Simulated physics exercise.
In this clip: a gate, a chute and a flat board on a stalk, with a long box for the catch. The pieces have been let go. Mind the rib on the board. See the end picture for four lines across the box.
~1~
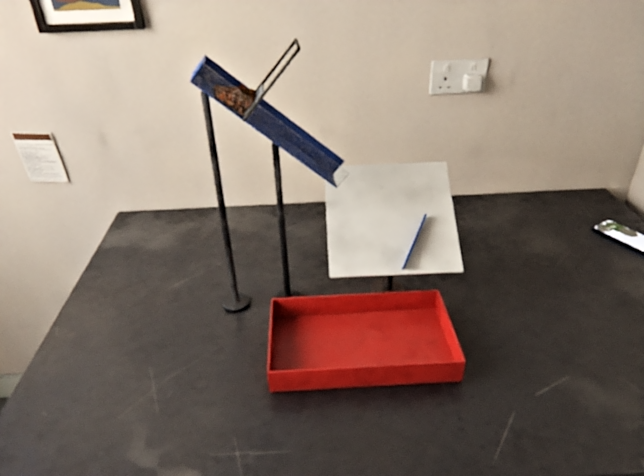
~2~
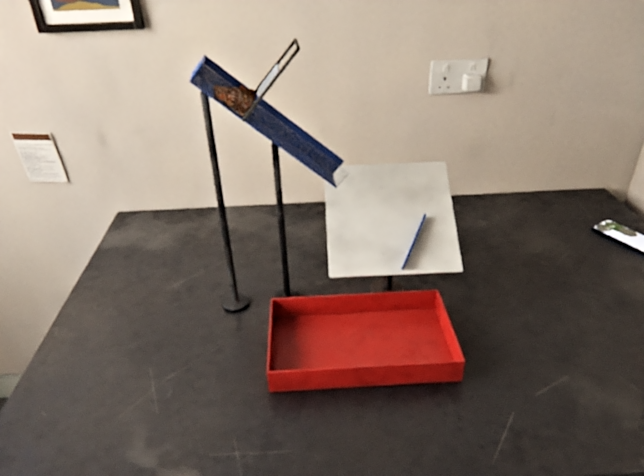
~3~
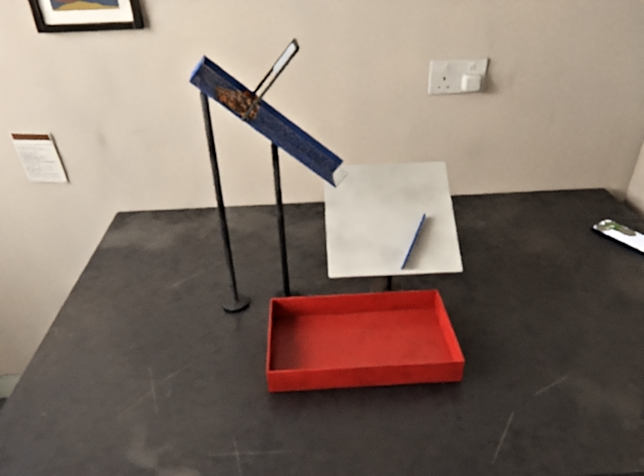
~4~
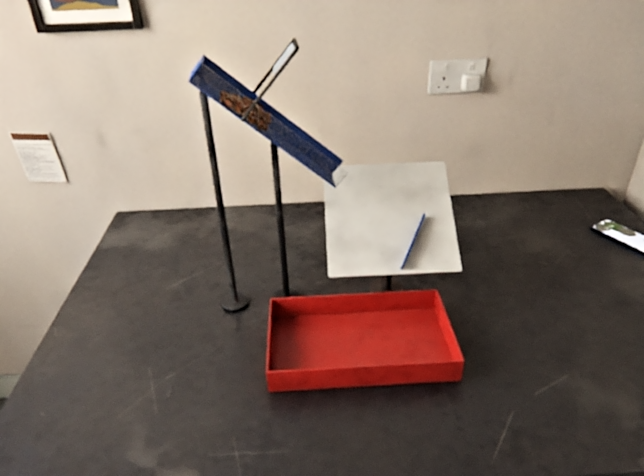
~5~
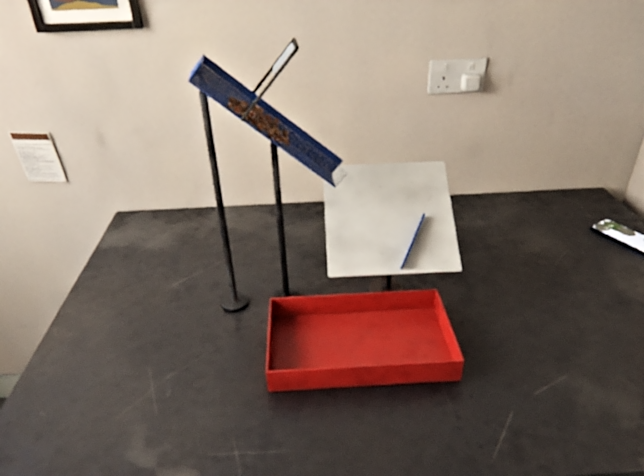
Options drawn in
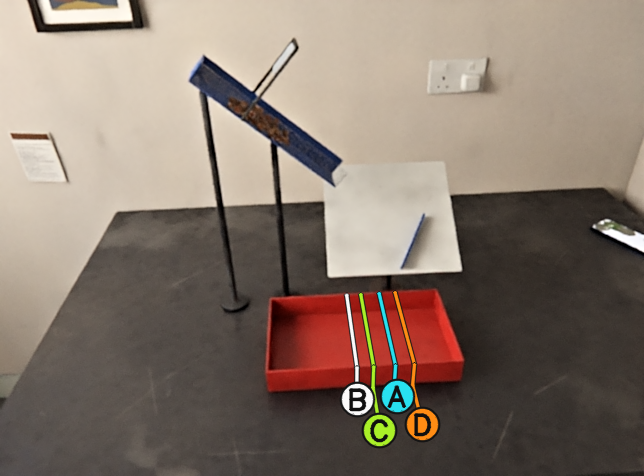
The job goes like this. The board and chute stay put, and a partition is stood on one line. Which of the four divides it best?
A.
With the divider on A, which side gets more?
The right side.
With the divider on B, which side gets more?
More lands on the right.
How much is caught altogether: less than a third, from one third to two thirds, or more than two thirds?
More than two thirds.
On the marked copy, line A crosses the front rim at (395, 364); line B crosses the front rim at (356, 366); line C crosses the front rim at (373, 365); line D crosses the front rim at (414, 363).
For line A, of what is caught, about a third on the left of the divider, about two thirds on the right.
For line B, of what is caught, a stray few on the left of the divider, nearly all on the right.
For line C, of what is caught, a stray few on the left of the divider, nearly all on the right.
For line D, of what is caught, nearly all on the left of the divider, a small part on the right.
